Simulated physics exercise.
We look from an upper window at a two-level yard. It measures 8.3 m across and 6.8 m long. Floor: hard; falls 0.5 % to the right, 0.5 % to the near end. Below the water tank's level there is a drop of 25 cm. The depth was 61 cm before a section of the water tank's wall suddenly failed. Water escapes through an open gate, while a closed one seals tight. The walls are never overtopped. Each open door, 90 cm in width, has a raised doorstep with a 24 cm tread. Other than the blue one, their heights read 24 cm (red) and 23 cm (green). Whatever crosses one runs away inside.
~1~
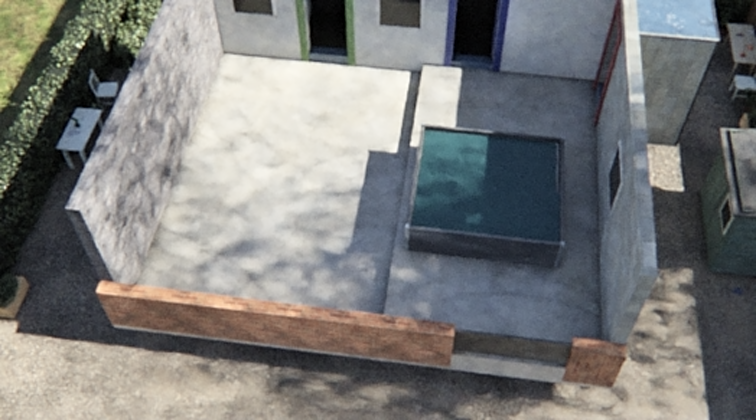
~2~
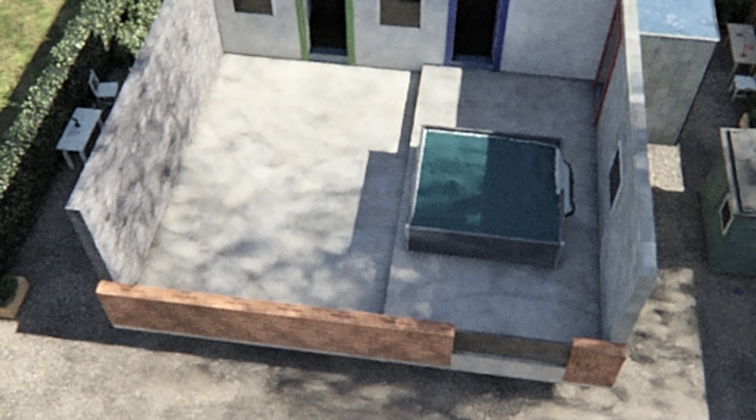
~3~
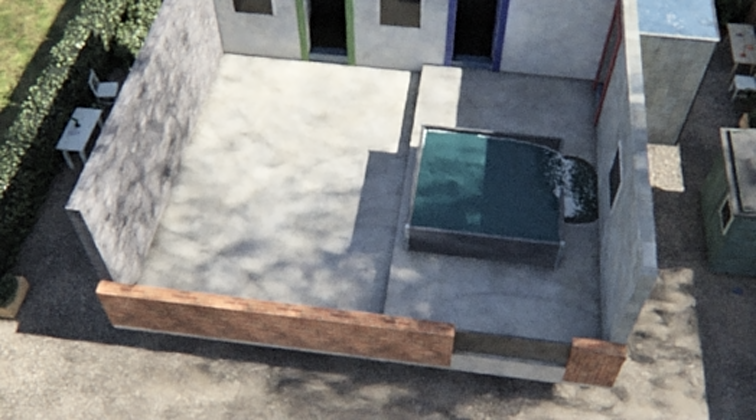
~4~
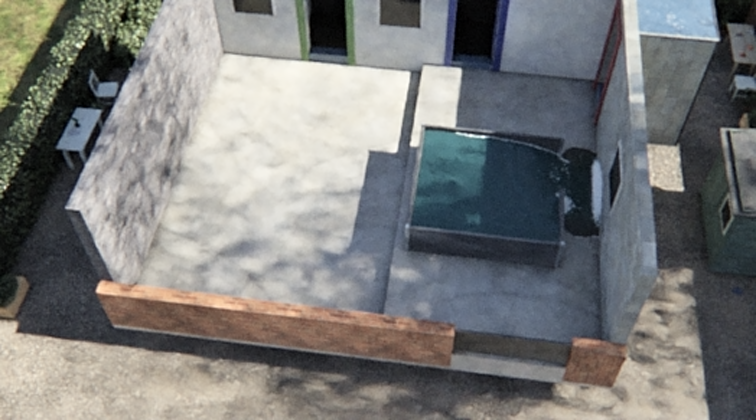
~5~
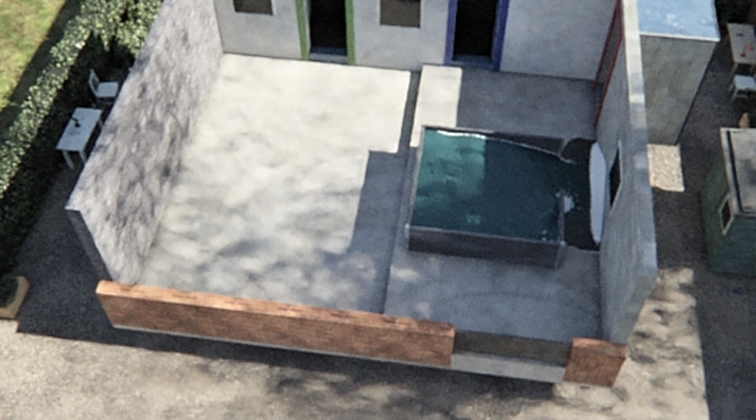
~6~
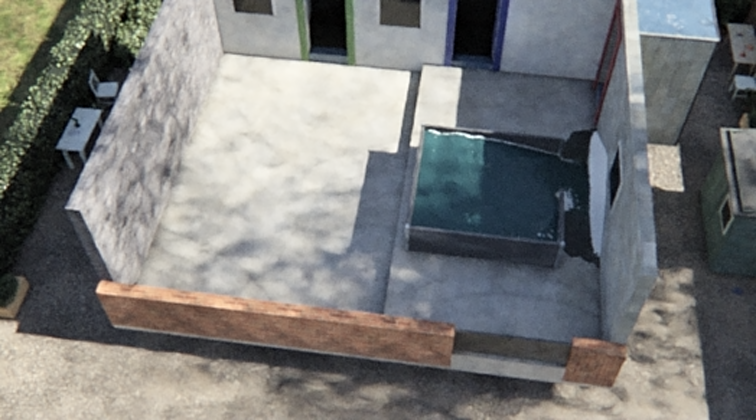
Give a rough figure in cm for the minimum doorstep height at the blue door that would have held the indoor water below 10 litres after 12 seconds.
7.5 cm.
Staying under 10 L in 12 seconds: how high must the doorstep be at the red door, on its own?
Red door - some 20 centimetres.
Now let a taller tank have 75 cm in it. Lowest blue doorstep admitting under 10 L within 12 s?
Step height: Approx. 10.0 cm.
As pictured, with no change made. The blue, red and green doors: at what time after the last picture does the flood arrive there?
So the front gets to blue at 1.5 seconds, red at 0.3 seconds, and green at 2.8 seconds.
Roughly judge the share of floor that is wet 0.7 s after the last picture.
I'd say near 15 percent.
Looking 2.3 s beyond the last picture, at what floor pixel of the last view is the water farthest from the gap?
The tip of the flood lies near (380, 72).
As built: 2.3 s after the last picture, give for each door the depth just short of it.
Lab note, cm: Blue 11; red 14; green 0.
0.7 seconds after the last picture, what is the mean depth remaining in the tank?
On average, around 48 cm.
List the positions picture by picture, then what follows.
The first frame shows still water, 61 cm deep, in the water tank at (488, 184); the blue door at (476, 32) is dry.
In the second frame, water pours out at (557, 179) and has run 0.3 m, to (570, 212); about 8 cm deep outside, 61 cm at the back.
In the third frame, water pours out at (557, 181) and has run 0.8 m, to (599, 211); about 10 cm deep outside, 61 cm at the back.
In the fourth frame, the front is at (599, 231), 0.9 m from the gap at (557, 181); 1.5 m2 of floor is wet, 61 cm left at the back.
In the fifth frame, the gap is at (557, 181), the front 1.1 m out at (600, 249); the back of the water tank holds 61 cm.
In the sixth frame, water pours out at (557, 181) and has run 1.3 m, to (600, 262); about 17 cm deep outside, 60 cm at the back; the blue door at (476, 32), 3.6 m from the gap, is still 2.9 m from the nearest water.
Then, 0.7 s after the last picture water covers 15 % of the floor, deepest (53 cm) near (598, 186); it has not reached the blue door.
Then, 2.3 s after the last picture water covers 25 % of the floor, deepest (40 cm) near (602, 360); 11 cm at the blue door, 0 litres in over its 15 cm doorstep.
Then, 11.3 s after the last picture water covers 100 % of the floor, deepest (14 cm) near (306, 330); 4 cm at the blue door, 0 litres in over its 15 cm doorstep.
At the blue door as built, the water peaked near 12 cm, 2.7 s after the last picture.
Run again over the same 12 s with other heights there, 18 litres in over 6.5 cm, 5 litres over 9 cm. The limit of 10 litres is kept from about 7.5 cm up.
